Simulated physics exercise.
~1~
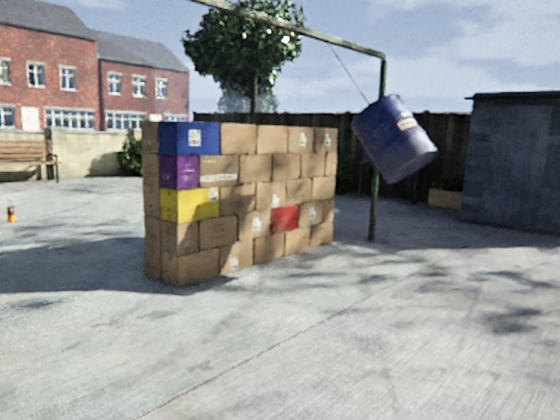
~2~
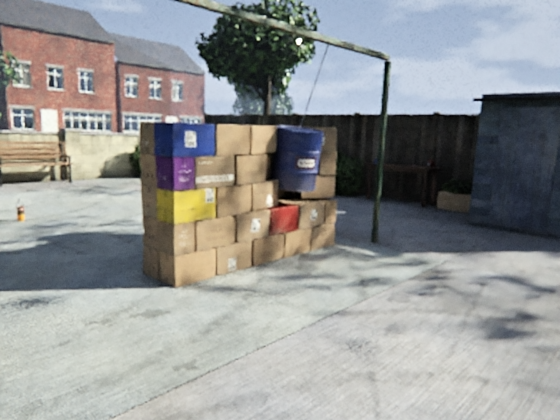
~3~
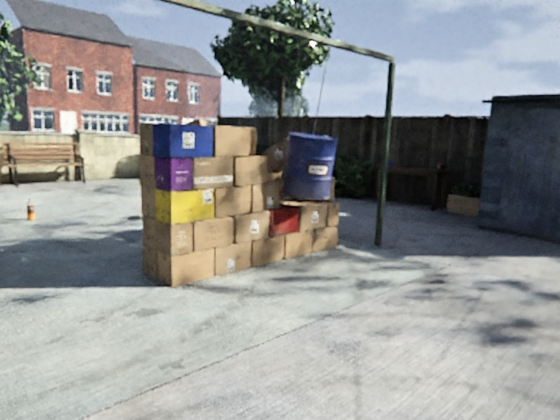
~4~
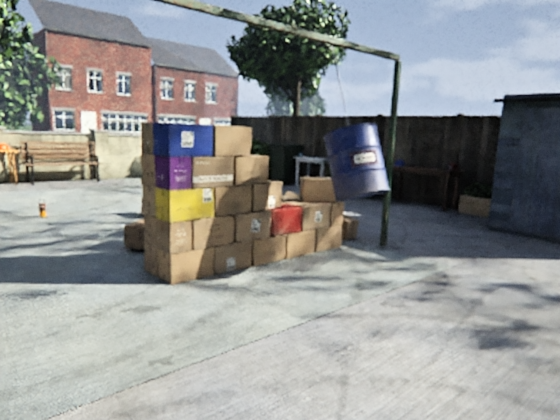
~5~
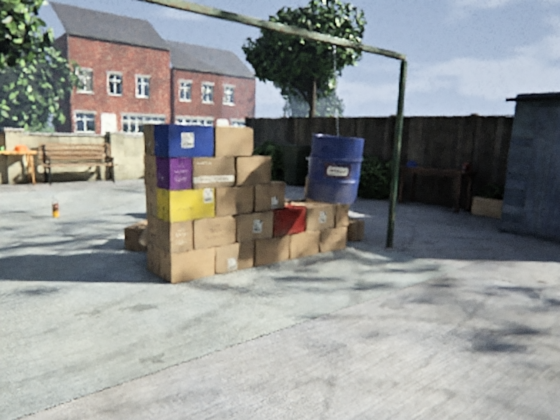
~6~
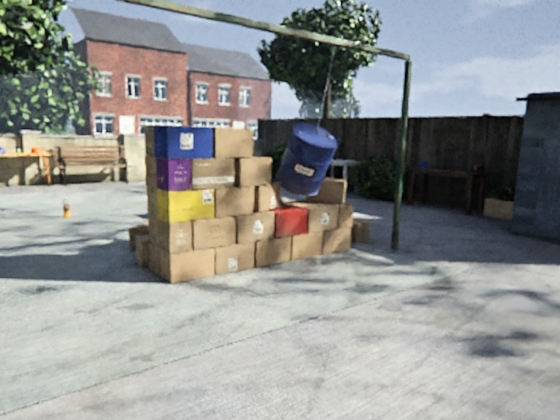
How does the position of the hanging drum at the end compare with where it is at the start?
At the start the drum hangs out to the right of the wall, beyond the upright post. At the end it is further left and a little lower, on the near side of the post and over the broken-down right part of the wall.
A wall of brown cartons, with blue, purple and yellow ones down its left end and a red one lower right, stands in a paved yard before a fence and brick houses, seen from the front as the view drifts slightly sideways. A blue drum hangs tilted on a line from an overhead beam, right of the wall. It swings left against the wall's upper right part, and cartons there give way. The drum swings right, then back left, over the gap. At the end the right side is lower, cartons lie behind, and the four coloured ones remain in place.
